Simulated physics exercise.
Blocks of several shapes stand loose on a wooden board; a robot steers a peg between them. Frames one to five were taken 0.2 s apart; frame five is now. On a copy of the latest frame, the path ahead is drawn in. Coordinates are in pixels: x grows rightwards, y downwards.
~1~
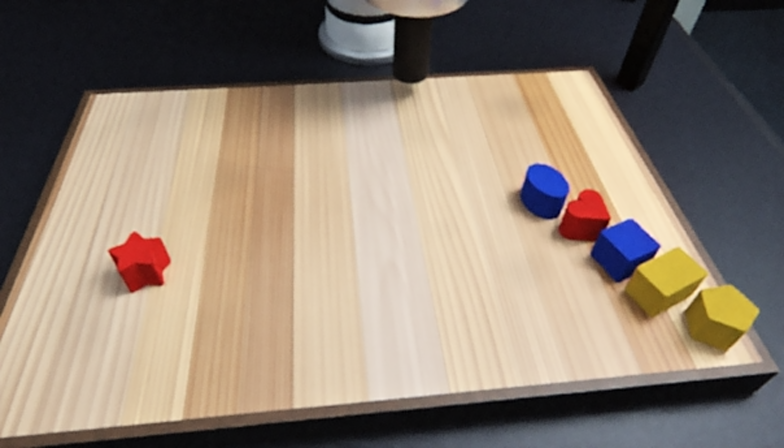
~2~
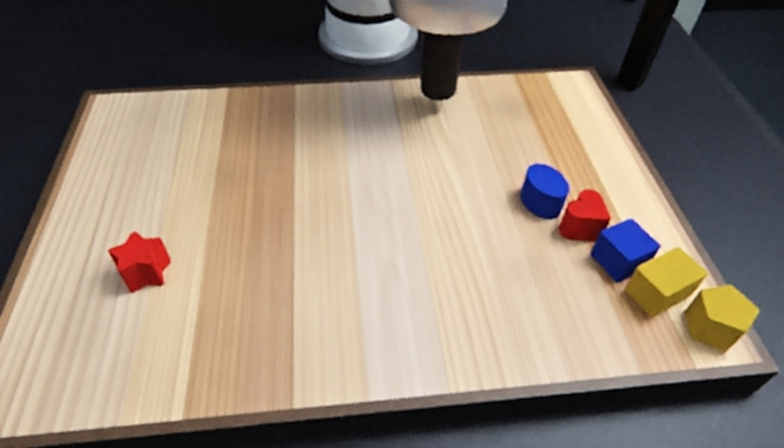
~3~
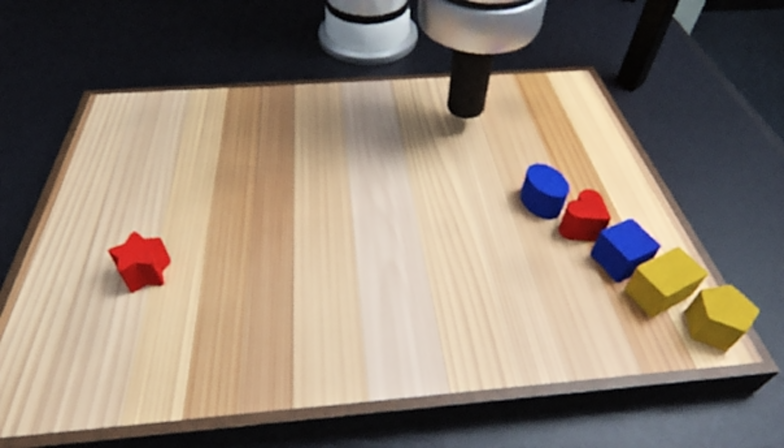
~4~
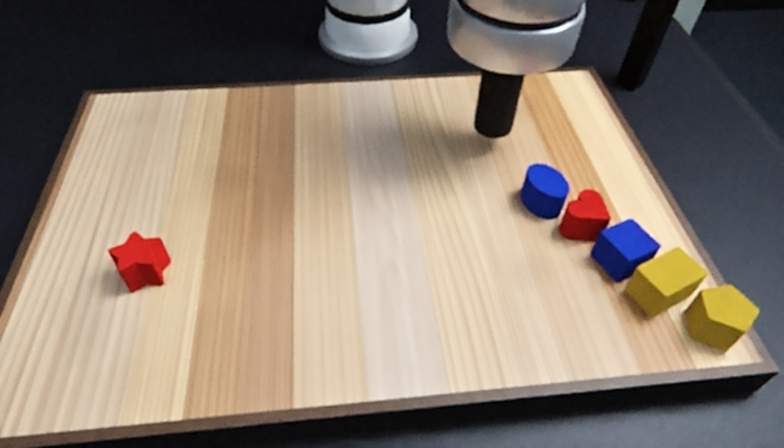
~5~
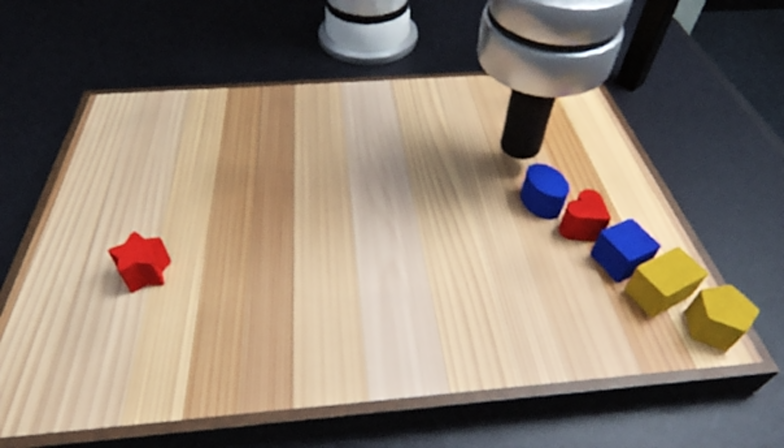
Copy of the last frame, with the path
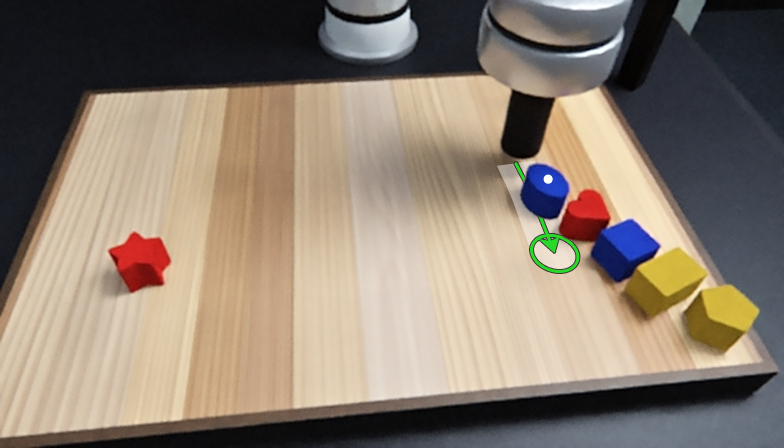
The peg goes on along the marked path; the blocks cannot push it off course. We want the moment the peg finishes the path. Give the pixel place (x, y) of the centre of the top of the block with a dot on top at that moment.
I expect it at (595, 269).
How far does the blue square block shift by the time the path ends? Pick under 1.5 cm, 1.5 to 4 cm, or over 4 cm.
The displacement of the blue square block is below 1.5 cm.
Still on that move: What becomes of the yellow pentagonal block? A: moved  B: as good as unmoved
My pick is B.
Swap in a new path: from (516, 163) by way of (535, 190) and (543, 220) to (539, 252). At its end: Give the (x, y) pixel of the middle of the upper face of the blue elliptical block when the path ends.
Its top middle will sit at (582, 264).
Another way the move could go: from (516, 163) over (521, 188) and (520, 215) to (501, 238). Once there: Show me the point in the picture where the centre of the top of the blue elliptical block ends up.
Expect it around (565, 221).
Drawn move, straight from (516, 163) to (555, 253); the dot is on the blue elliptical block.
What follows on the original path. One third of the way, peg at (534, 175); blue elliptical block at (559, 200); red heart-shaped block at (597, 213), turned 30° anticlockwise.
Two thirds of the way, peg at (547, 204); blue elliptical block at (573, 233); red heart-shaped block at (603, 218), turned 50° anticlockwise; blue square block at (637, 242).
At the end, peg at (561, 237); blue elliptical block at (595, 269); red heart-shaped block at (603, 218), turned 50° anticlockwise; blue square block at (637, 242); yellow oblong block still; yellow pentagonal block still.
